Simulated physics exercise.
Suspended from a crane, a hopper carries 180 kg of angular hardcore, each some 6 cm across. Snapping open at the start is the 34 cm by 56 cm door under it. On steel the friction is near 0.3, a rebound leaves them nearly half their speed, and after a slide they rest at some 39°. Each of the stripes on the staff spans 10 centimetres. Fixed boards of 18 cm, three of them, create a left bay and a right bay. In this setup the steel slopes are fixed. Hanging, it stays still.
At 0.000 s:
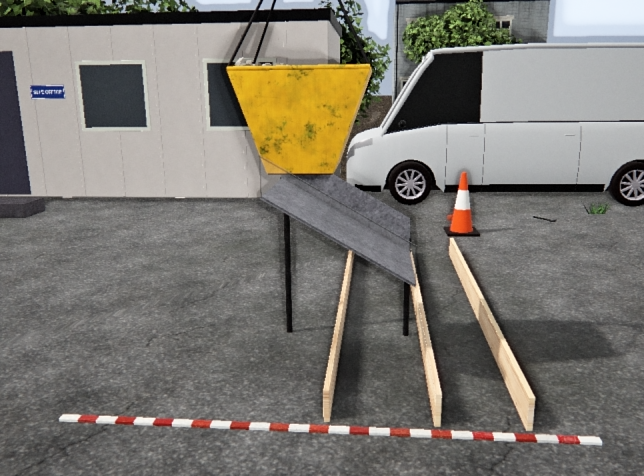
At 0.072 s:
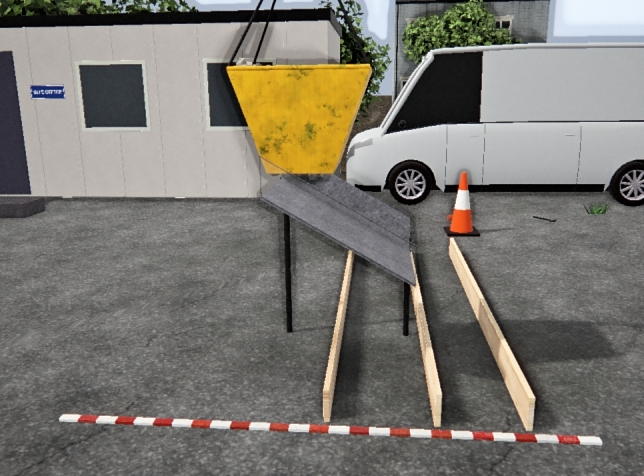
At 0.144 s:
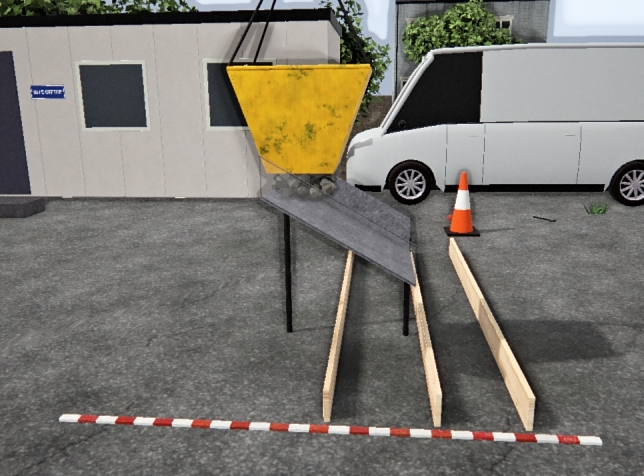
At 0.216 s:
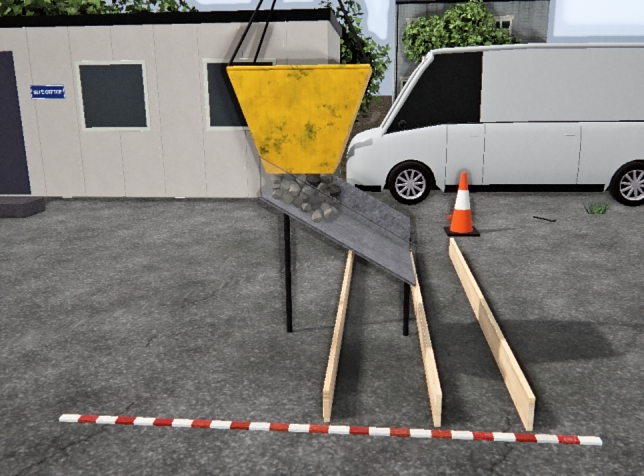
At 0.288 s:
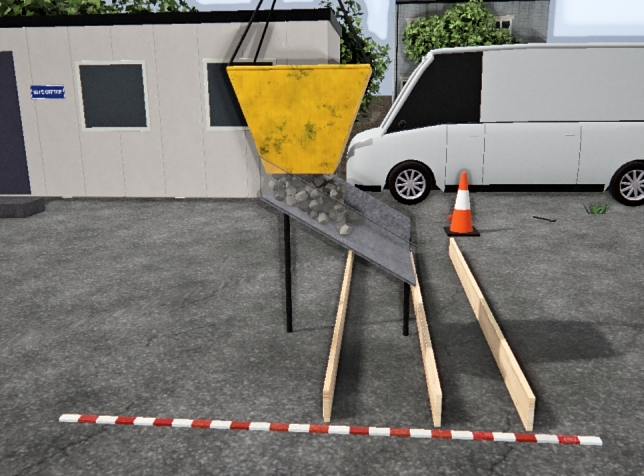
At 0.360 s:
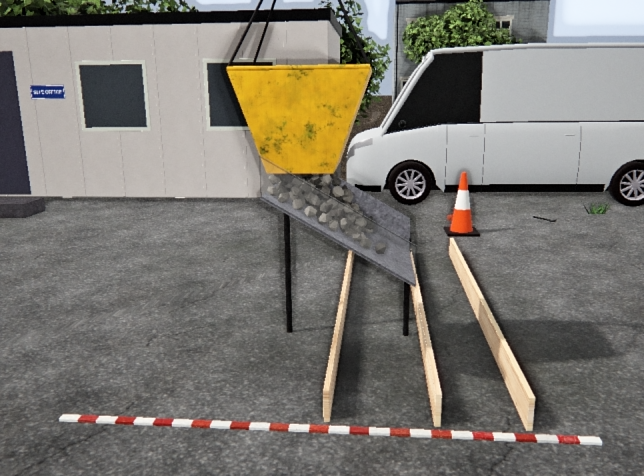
Grey stones pour from the yellow hopper and slide down the sloping grey chute toward the right.
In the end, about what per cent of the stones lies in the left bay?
About 0 per cent.
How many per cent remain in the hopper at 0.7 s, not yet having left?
It keeps hold of roughly 45 per cent.
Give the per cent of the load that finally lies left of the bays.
Roughly 0 percent of it.
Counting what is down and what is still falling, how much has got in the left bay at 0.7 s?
Around 5 per cent at that point.
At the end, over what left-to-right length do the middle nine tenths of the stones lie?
About 60 cm.
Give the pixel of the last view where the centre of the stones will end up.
Around (475, 358).
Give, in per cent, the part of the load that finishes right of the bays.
Close to 15 in a hundred.
After 0.7 s, 46 % in the hopper, 46 % on the steel, 3 % falling or lying in the left bay, 5 % falling or lying in the right bay; the stones farthest right are at (482, 332).
After 1.1 s, 20 % in the hopper, 49 % on the steel, 5 % falling or lying in the left bay, 26 % falling or lying in the right bay, 1 % falling or lying right of the bays; the stones farthest right are at (507, 356).
After 1.7 s, 0 % in the hopper, 31 % on the steel, 4 % falling or lying in the left bay, 61 % falling or lying in the right bay, 4 % falling or lying right of the bays; the stones farthest right are at (570, 363).
After 2.6 s, 0 % in the hopper, 86 % falling or lying in the right bay, 14 % falling or lying right of the bays; the stones farthest right are at (602, 369).
After 4.5 s, 0 % in the hopper, 85 % in the right bay, 15 % right of the bays; the stones farthest right are at (602, 368).
